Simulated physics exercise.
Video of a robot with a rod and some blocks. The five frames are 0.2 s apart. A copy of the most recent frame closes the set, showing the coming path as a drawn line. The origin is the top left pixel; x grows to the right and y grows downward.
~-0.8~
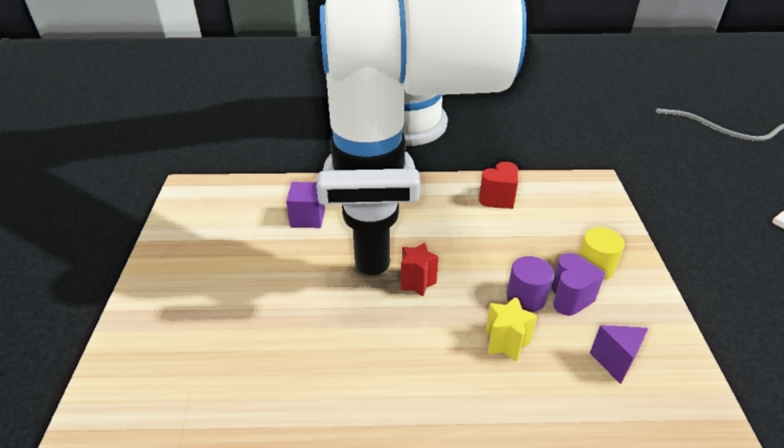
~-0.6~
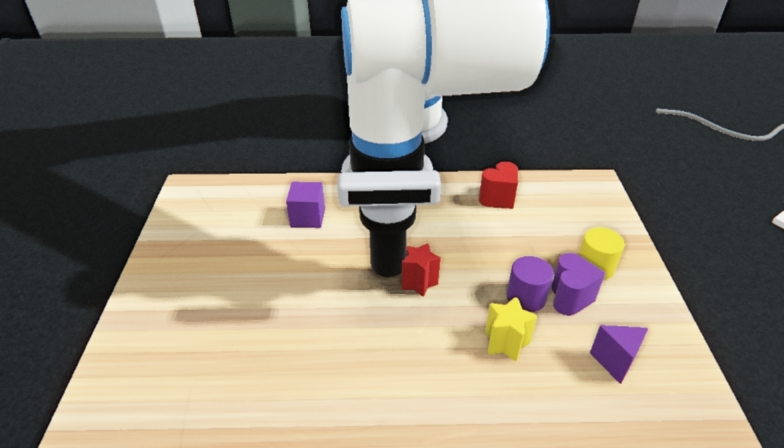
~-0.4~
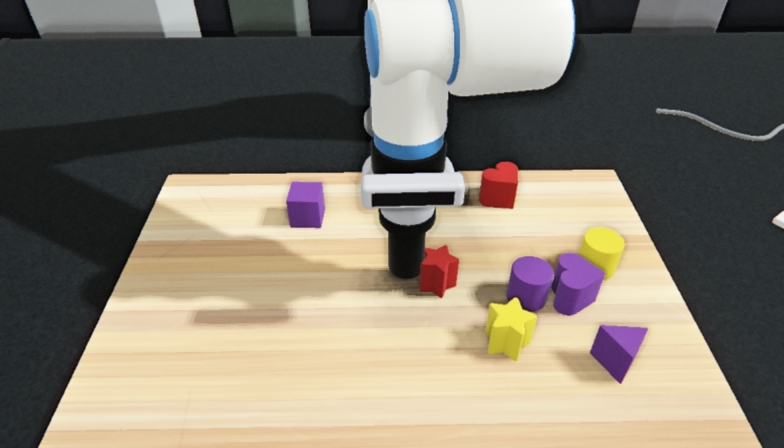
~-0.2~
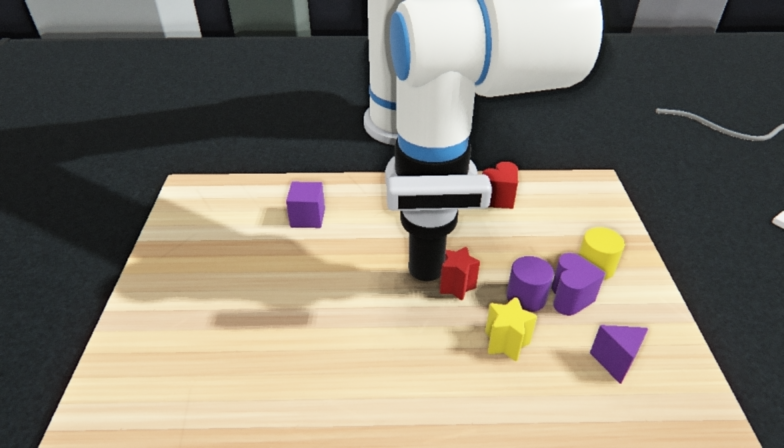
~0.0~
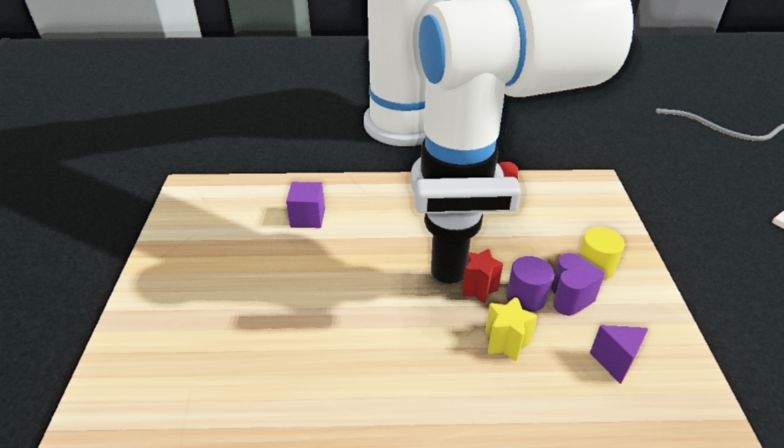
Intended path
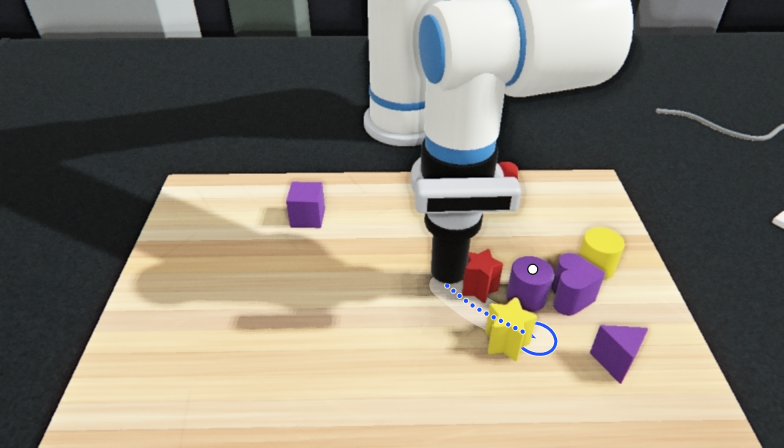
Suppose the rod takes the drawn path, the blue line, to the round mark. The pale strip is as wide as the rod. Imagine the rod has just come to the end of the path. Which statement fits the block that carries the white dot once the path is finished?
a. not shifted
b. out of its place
It's b.
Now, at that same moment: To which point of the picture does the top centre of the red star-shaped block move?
It should be at about (527, 277).
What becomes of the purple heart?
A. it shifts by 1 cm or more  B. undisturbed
Option A.
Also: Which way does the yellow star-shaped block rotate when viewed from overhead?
Seen from above, clockwise.
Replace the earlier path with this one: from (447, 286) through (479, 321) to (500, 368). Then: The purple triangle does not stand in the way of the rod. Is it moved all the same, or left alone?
Its place stays the same.
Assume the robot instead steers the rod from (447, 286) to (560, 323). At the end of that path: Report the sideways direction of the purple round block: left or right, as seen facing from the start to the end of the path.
Left.
Drawn move, from (447, 286) via (487, 314), ending at (536, 338); the dot is on the purple round block.
The first path, step by step. One third of the way, rod (474, 291); red star-shaped block (503, 266), turned 35° anticlockwise; purple round block (539, 269).
Two thirds of the way, rod (506, 308); red star-shaped block (524, 274), turned 65° anticlockwise; yellow star-shaped block (520, 323); purple round block (557, 266); purple heart (594, 269).
At the end, rod (540, 324); red star-shaped block (527, 277), turned 85° anticlockwise; yellow star-shaped block (535, 339), turned 40° clockwise; purple round block (559, 264); purple heart (597, 268).
